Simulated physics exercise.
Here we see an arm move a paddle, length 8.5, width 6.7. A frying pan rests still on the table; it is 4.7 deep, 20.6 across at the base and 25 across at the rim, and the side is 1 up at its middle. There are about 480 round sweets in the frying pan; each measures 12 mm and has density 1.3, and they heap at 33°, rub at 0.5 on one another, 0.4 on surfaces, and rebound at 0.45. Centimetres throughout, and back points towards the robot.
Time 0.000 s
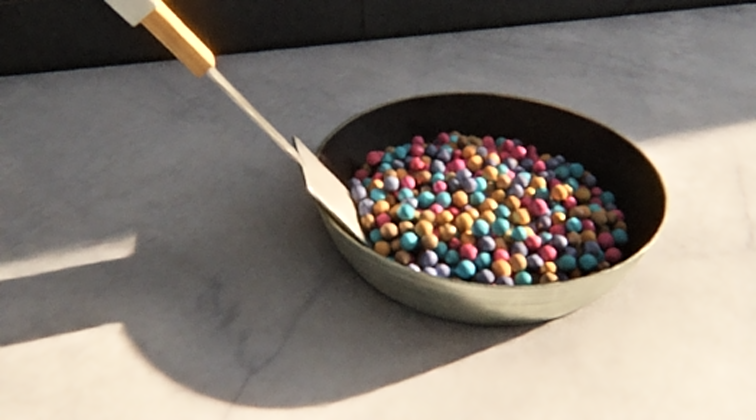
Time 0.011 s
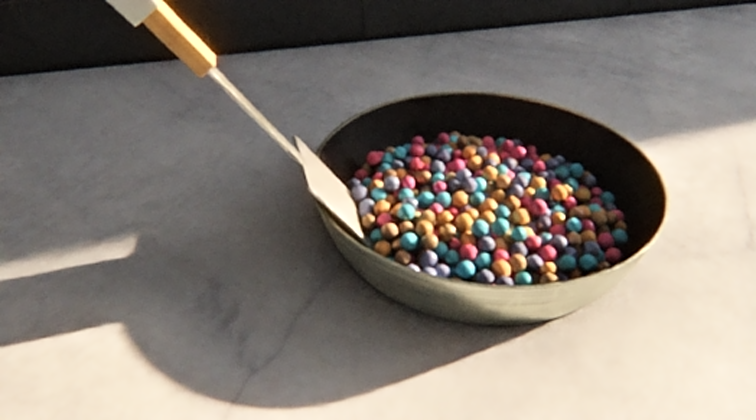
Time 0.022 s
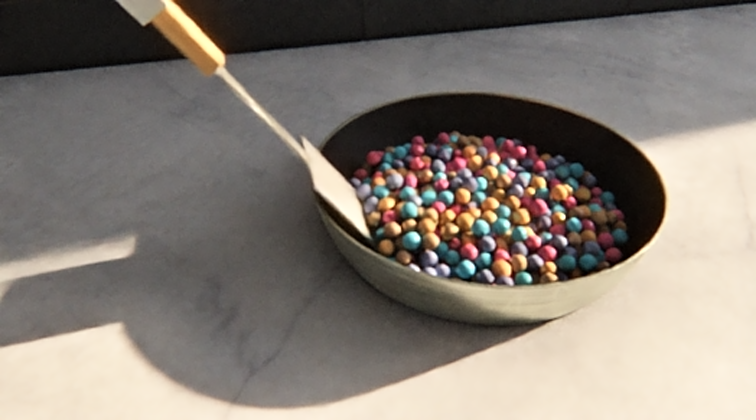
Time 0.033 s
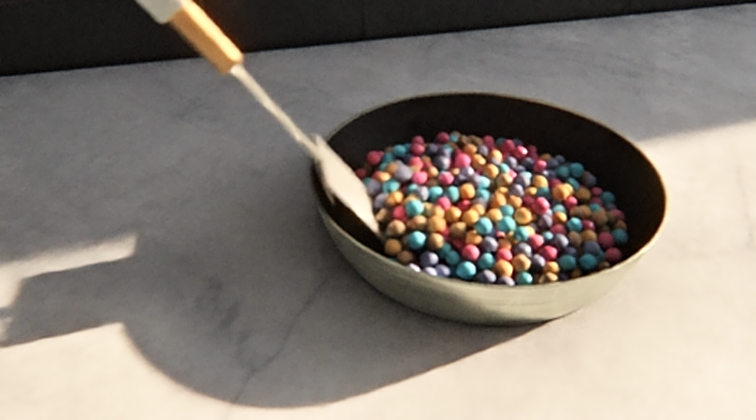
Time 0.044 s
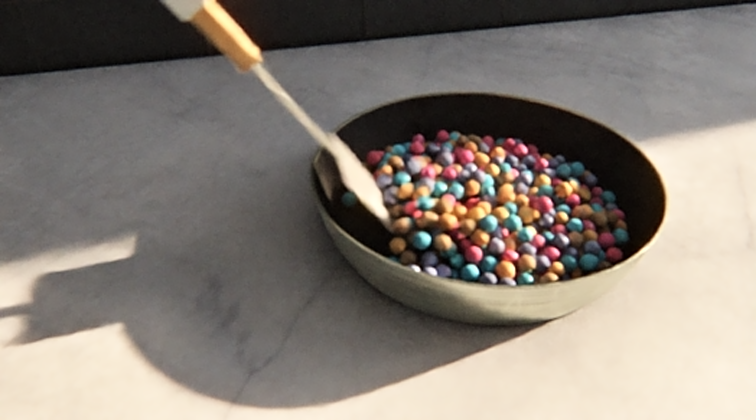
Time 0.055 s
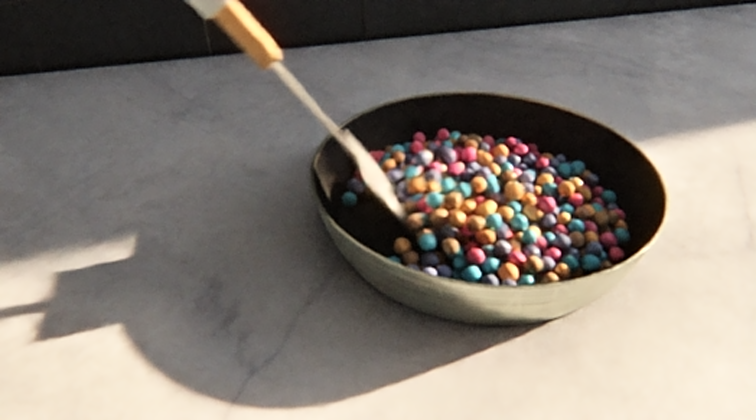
A spatula with a wooden handle sliding right inside a still frying pan on a counter, pushing and heaping small colourful round sweets.
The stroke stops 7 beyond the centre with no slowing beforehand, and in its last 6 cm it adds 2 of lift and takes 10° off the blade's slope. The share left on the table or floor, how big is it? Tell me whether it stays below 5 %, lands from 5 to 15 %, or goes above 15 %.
It lands from 5 to 15 %.
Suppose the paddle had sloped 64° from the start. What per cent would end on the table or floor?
That would leave close to 10 per cent on the table or floor.
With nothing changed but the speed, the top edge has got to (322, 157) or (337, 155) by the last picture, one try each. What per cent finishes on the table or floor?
Roughly 0 and 0 percent.
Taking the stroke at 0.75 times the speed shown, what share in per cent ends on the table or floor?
Some 5 per cent.
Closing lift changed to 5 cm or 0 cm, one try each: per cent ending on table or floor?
I'd put it near 15 in a hundred, then near 0 in a hundred.
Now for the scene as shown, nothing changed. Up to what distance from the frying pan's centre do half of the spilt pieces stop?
Some 26 centimetres.
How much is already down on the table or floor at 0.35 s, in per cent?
Fraction noted: Close to 8 per cent.
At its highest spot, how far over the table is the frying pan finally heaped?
6.0 cm.
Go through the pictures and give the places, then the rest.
The paddle top edge at (299, 160), sloping 56°; upper third of the load around (475, 198), from x 350 to 620, top at y 140; 481 in the frying pan, in the first picture.
The paddle top edge at (300, 160), sloping 56°; upper third of the load around (473, 200), from x 350 to 620, top at y 140, in the second picture.
The paddle top edge at (307, 159), sloping 56°; upper third of the load around (471, 199), from x 350 to 620, top at y 140, in the third picture.
The paddle top edge at (320, 157), sloping 56°; upper third of the load around (470, 197), from x 350 to 620, top at y 140, in the fourth picture.
The paddle top edge at (337, 155), sloping 56°; upper third of the load around (471, 196), from x 350 to 620, top at y 135, in the fifth picture.
The paddle top edge at (354, 153), sloping 56°; upper third of the load around (472, 194), from x 350 to 620, top at y 135; 481 in the frying pan, in the sixth picture.
After 0.09 s, sloping 56°, highest piece 6 above the table; 481 in the frying pan.
After 0.13 s, sloping 53°, highest piece 7 above the table; 481 in the frying pan.
After 0.35 s, sloping 46°, highest piece 10 above the table; 441 in the frying pan, 34 on the table or floor, 6 on the blade or in flight.
After 1.40 s, sloping 46°, highest piece 6 above the table; 441 in the frying pan, 40 on the table or floor.
In the end, 441 in the frying pan, 40 on the table or floor. That is 8 % on the table or floor.
